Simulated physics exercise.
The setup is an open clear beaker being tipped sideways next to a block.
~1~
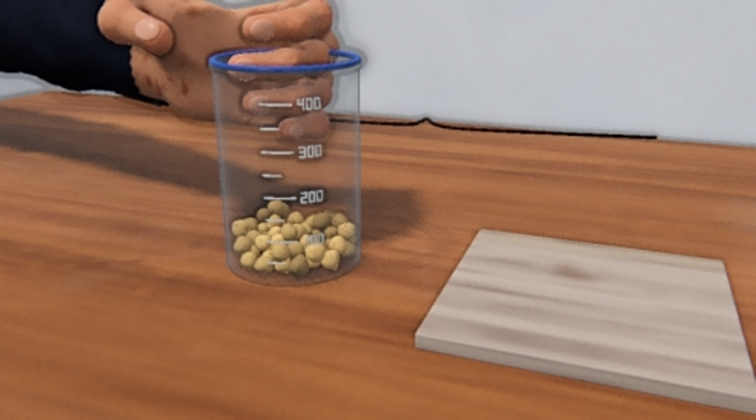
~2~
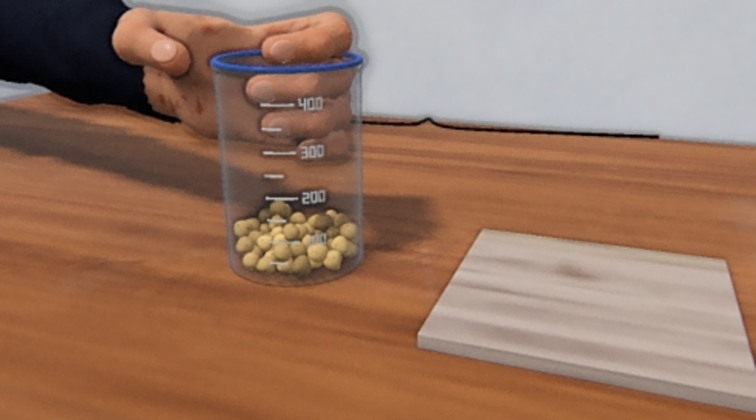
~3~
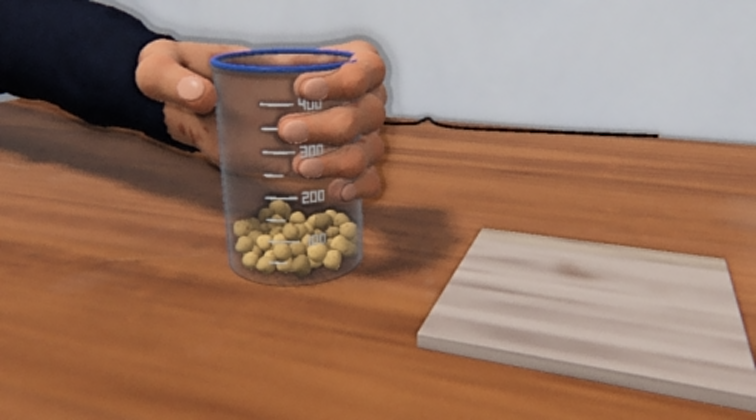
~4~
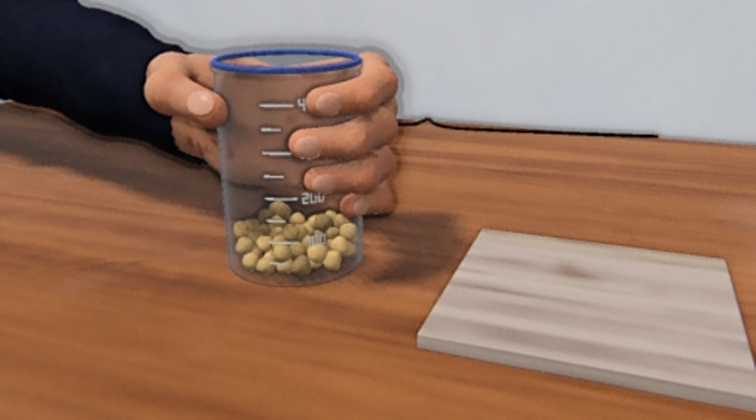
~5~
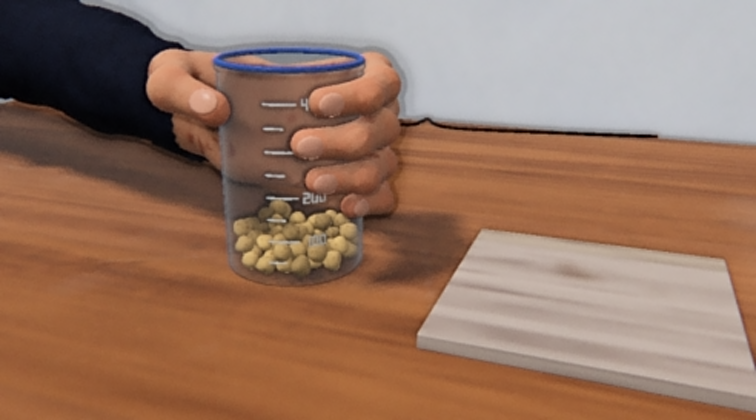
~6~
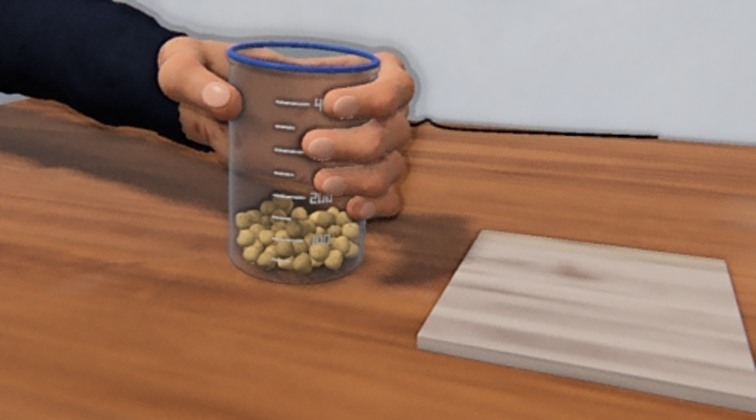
At first, a clear beaker with a blue rim, holding a low layer of dried chickpeas, stands on a wooden table left of a pale block, a hand behind it. The hand opens and wraps its fingers around the beaker. Finally, the gripped beaker leans very slightly to the right.
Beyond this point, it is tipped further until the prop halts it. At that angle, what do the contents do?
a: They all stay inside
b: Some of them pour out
Option a: They all stay inside.
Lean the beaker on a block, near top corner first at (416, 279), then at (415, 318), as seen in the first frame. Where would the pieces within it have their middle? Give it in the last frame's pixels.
At about (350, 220), and at (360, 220).
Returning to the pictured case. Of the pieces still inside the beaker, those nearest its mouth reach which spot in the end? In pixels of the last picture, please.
(423, 256), roughly.
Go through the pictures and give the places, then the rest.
The first picture shows beaker near (291, 163), nearly empty of dried chickpeas; block near (586, 300), its top about level with the beaker's foot.
The second picture shows beaker near (293, 163), upright; rim near (354, 64); top of the contents near (277, 225).
The third picture shows beaker near (292, 162), upright; rim near (353, 63); block near (588, 299).
The fourth picture shows beaker near (292, 163), upright; rim near (353, 64); top of the contents near (276, 225).
The fifth picture shows beaker near (293, 162), upright; rim near (356, 64); block near (587, 299).
The sixth picture shows beaker near (301, 159), leaning 5°; rim near (372, 66); block near (588, 300), its top about level with the beaker's foot.
Then, 0.78 s on from there, the beaker leans 42°; everything is still inside.
Then, 1.46 s on from there, the beaker leans 73°; everything is still inside.
Then, 2.04 s on from there, the beaker rests on the block at 82°; everything is still inside.
In the end, the beaker rests on the block at 82°; everything is still inside.
